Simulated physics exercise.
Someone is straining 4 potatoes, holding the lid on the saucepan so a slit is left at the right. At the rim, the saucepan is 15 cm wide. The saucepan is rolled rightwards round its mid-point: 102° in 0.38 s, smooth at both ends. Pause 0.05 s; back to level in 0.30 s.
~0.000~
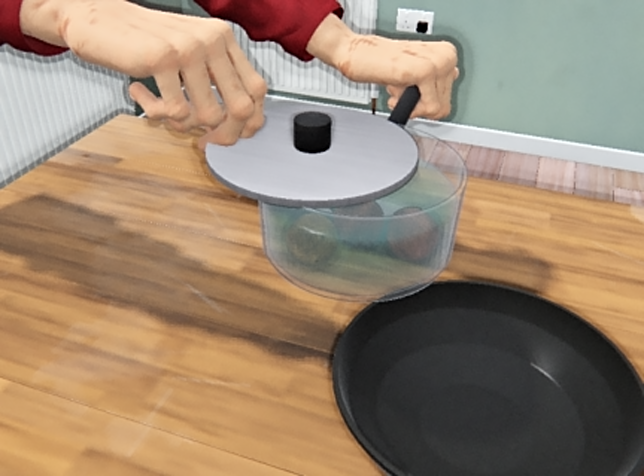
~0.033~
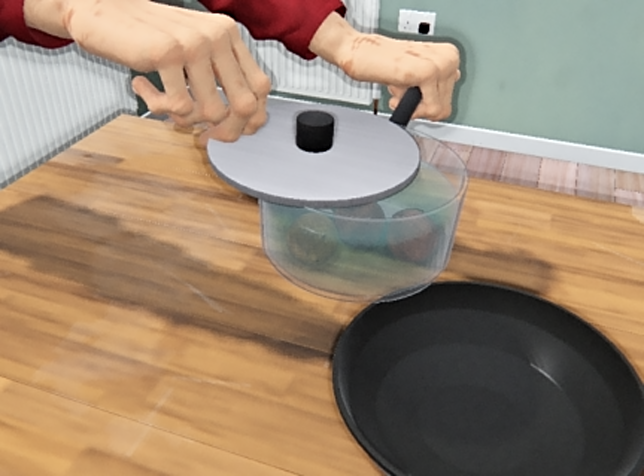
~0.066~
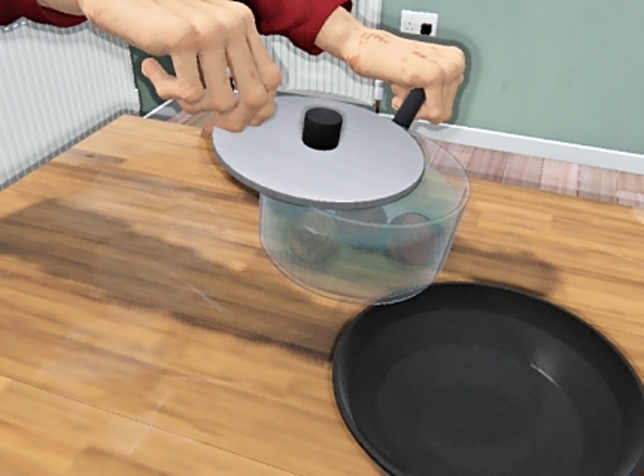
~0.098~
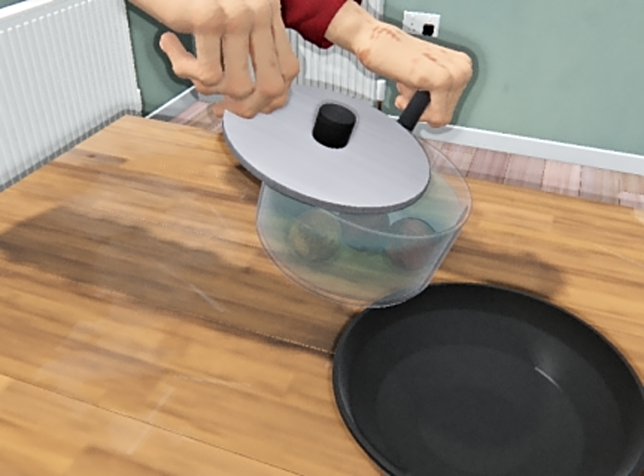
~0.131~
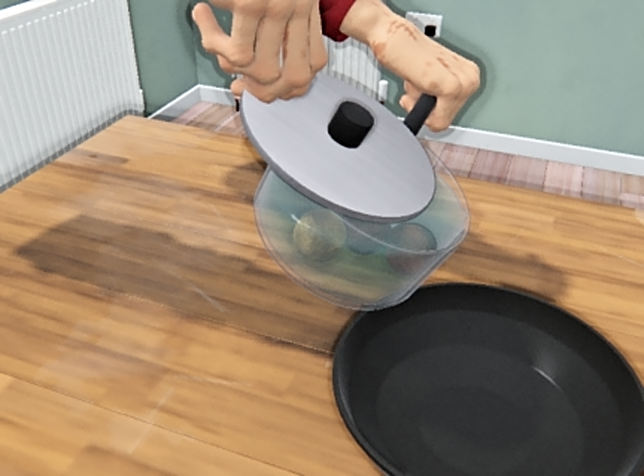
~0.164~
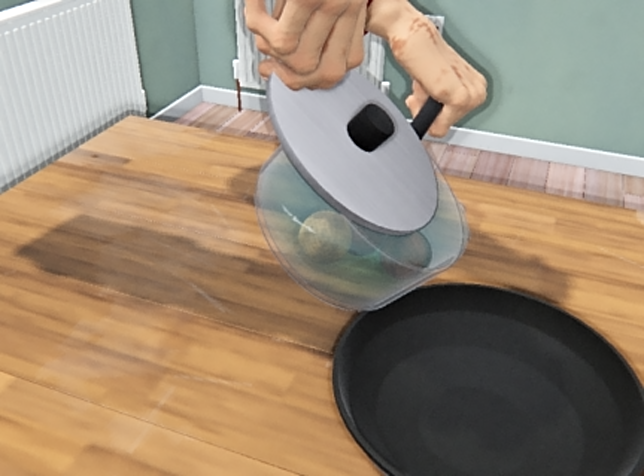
On a wooden table beside a dark, empty round pan, two hands hold a flat grey lid over a see-through saucepan of water with roundish items inside, tilting both rightwards, slightly at first and then steeply.
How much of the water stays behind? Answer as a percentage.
I would say some 24 per cent stays behind.
By 0.31 s the tilt is 93° and 55 per cent of the water is still in the saucepan.
By 0.41 s the tilt is 102° and 35 per cent of the water is still in the saucepan.
By 0.52 s the tilt is 81° and 27 per cent of the water is still in the saucepan.
By 0.64 s the tilt is 21° and 24 per cent of the water is still in the saucepan.
At rest 24 per cent of the water is still in the saucepan.
